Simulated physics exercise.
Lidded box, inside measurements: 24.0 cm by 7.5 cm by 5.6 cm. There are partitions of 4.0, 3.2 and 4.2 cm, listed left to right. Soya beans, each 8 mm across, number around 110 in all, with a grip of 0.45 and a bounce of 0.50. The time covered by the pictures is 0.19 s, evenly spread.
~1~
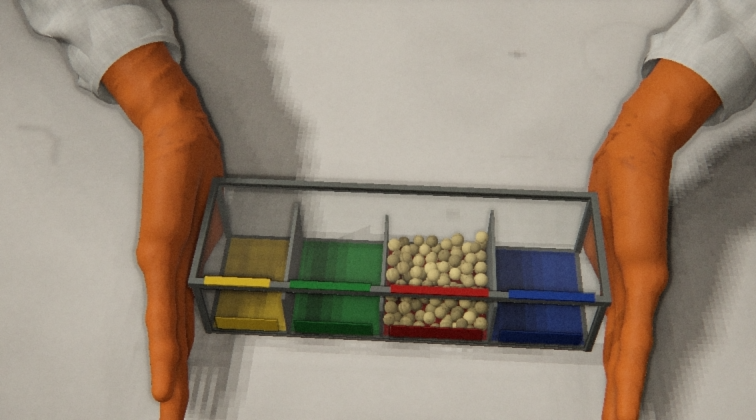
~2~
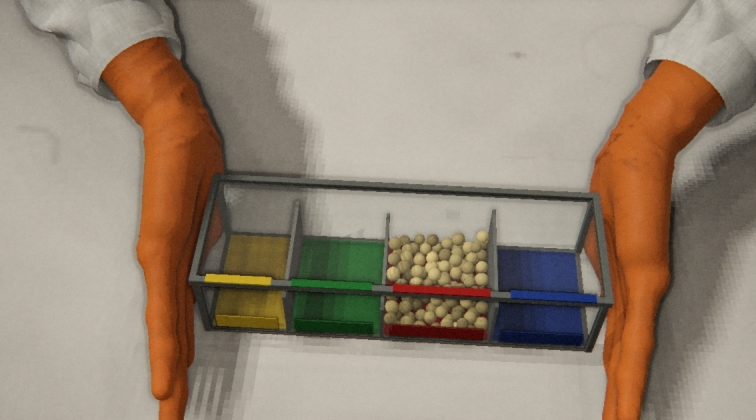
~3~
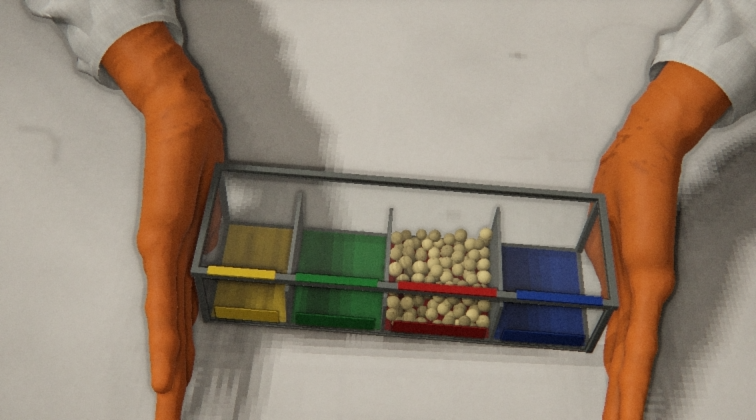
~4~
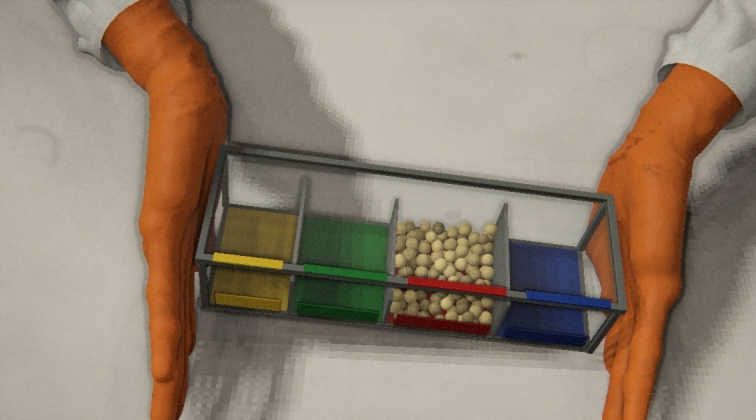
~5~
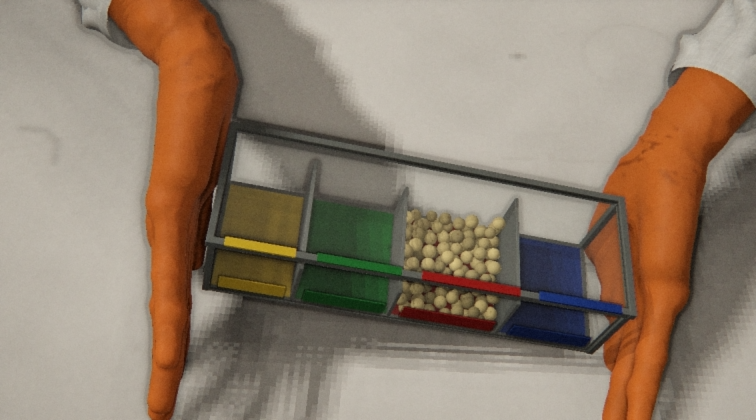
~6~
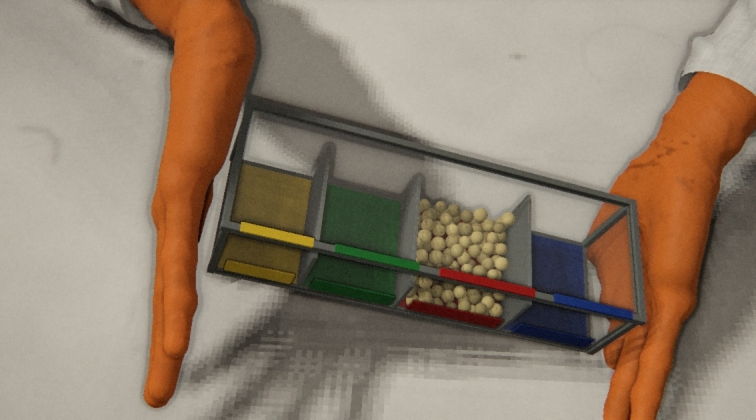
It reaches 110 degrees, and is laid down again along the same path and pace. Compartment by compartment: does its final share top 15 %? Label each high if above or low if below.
Red compartment: High; blue compartment: High; green compartment: Low; yellow compartment: Low.
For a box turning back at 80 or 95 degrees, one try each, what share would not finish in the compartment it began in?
20 % and 20 %.
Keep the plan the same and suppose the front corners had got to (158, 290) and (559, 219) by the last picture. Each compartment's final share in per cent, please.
Red = 0 %; blue = 0 %; green = 40 %; yellow = 60 %.
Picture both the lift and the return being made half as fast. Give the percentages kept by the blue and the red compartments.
In that case blue would keep 35 % and red would keep 65 %.
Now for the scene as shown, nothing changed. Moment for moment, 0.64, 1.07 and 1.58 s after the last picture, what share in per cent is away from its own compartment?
Estimates: 15 / 30 / 30.
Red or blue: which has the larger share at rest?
That would be the red compartment.
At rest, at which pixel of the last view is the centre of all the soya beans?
In the last view, approximately (469, 309).
Then, 0.64 s after the last picture, tilt 110 degrees; red 85 %, blue 15 %.
Then, 1.07 s after the last picture, tilt 48 degrees; red 70 %, blue 30 %.
Then, 1.58 s after the last picture, tilt 0 degrees; red 70 %, blue 30 %.
In the end, red 70 %, blue 30 %, green 0 %, yellow 0 %.
